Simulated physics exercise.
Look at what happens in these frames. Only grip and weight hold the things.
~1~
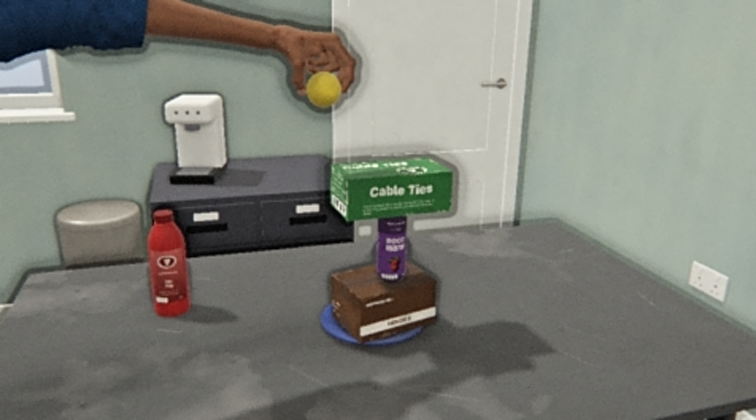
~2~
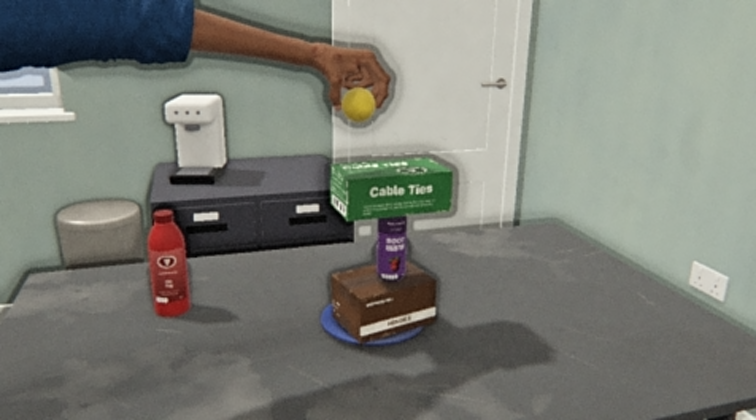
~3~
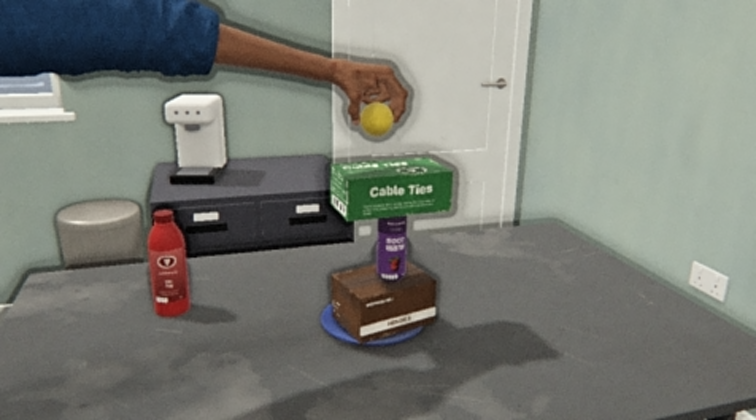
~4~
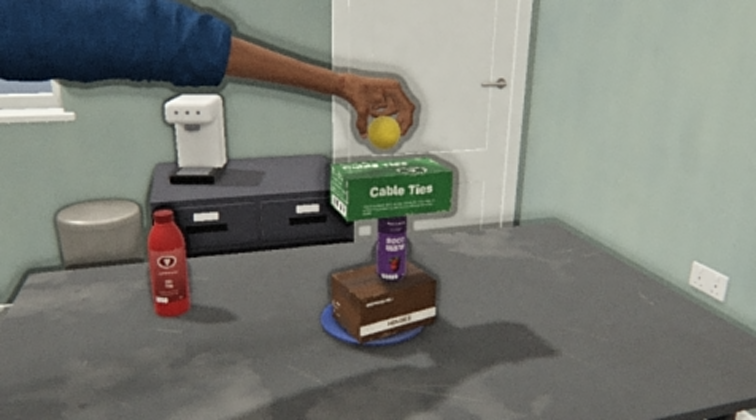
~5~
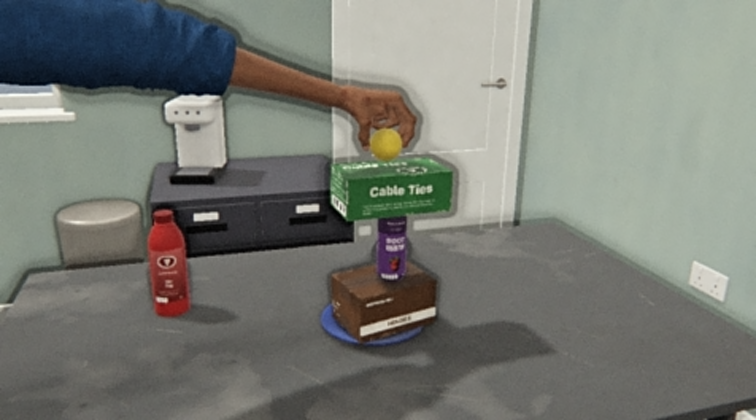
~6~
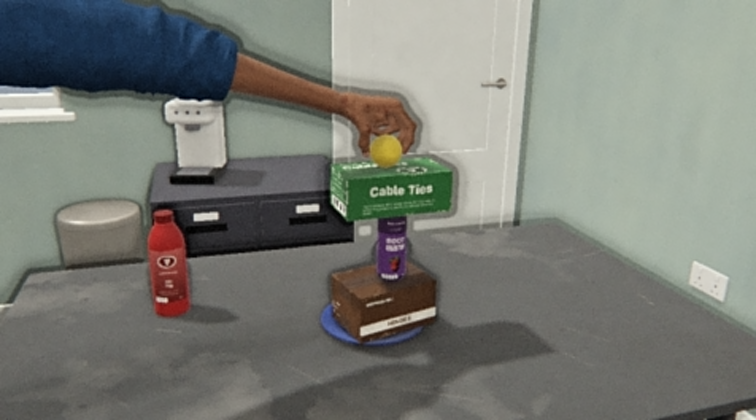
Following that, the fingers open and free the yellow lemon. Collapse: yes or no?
Collapse: No.
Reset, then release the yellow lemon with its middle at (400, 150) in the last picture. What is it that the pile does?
Stands firm.
Then, 0.20 s after the last picture, nothing has stirred.
Then, 0.70 s after the last picture, yellow lemon resting near (386, 152).
At rest, all 6 in place. Seen from the same camera at the end, yellow lemon near (386, 152). The pile stays up.
